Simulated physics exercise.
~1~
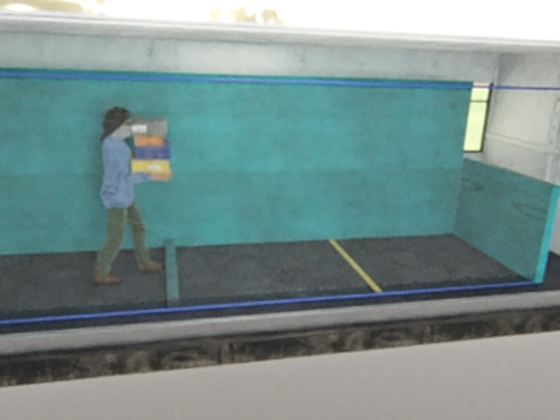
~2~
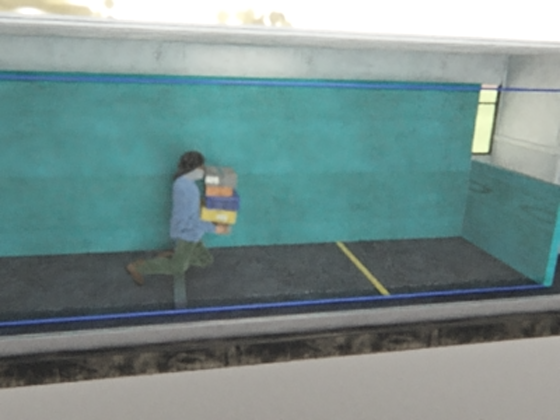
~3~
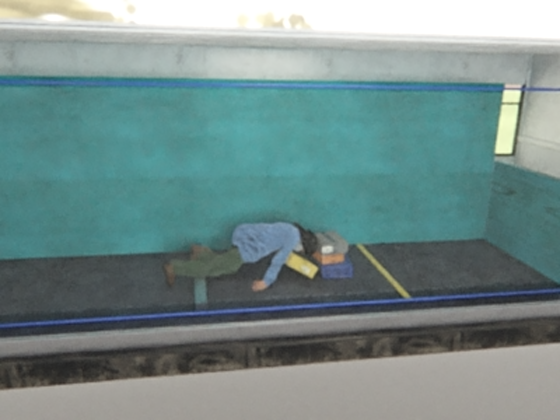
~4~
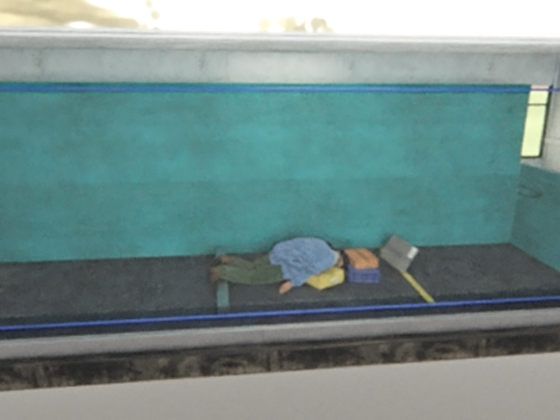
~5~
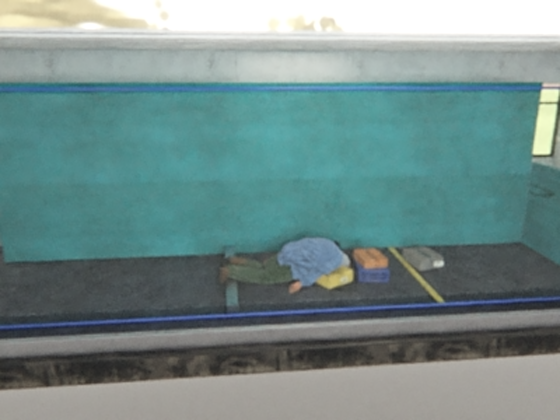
A dark-haired courier in a blue shirt and green trousers carries a stack of grey, orange, blue and yellow boxes at the left of a long, dark-floored bay with a teal back wall, seen from the side. A low teal rail crosses the floor just ahead, and a yellow line lies farther right. The courier pitches forward over the rail, legs trailing, and drops face down as the boxes land ahead. The grey box tips off the pile and tumbles across the line. The courier lies still, with head and the other three boxes short of it.
